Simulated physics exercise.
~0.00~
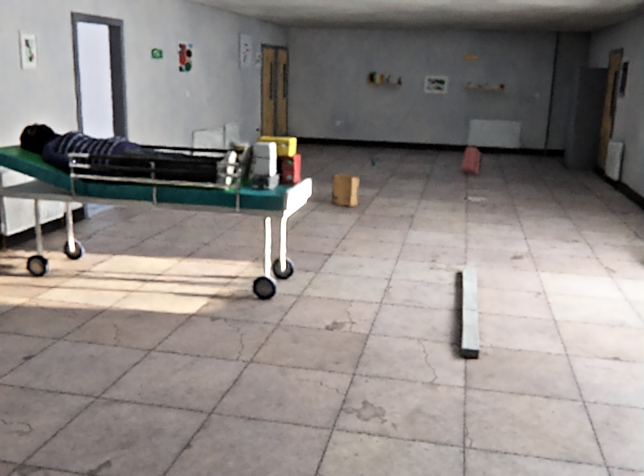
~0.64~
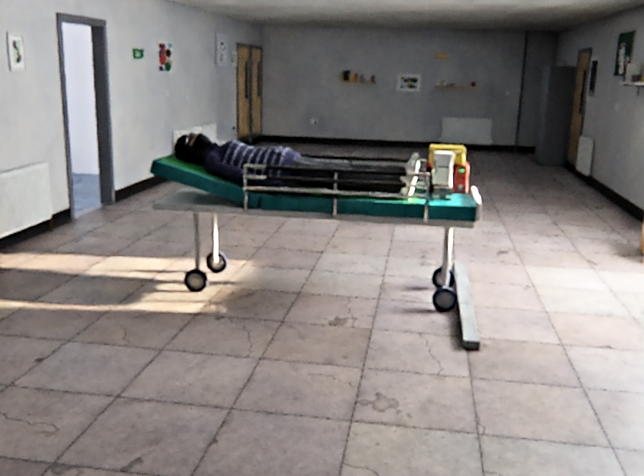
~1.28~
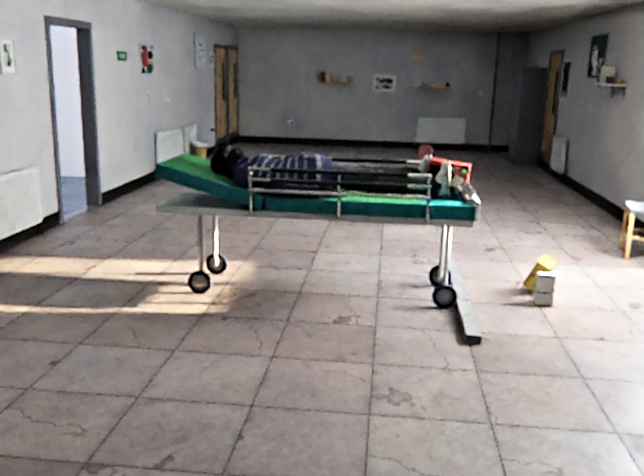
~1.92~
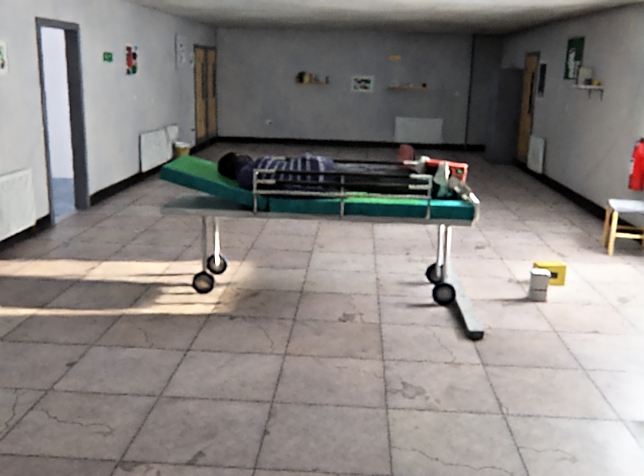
Gurney carrying a limp person rolls right, stops at a floor sill, the person sliding slightly and two boxes falling off.
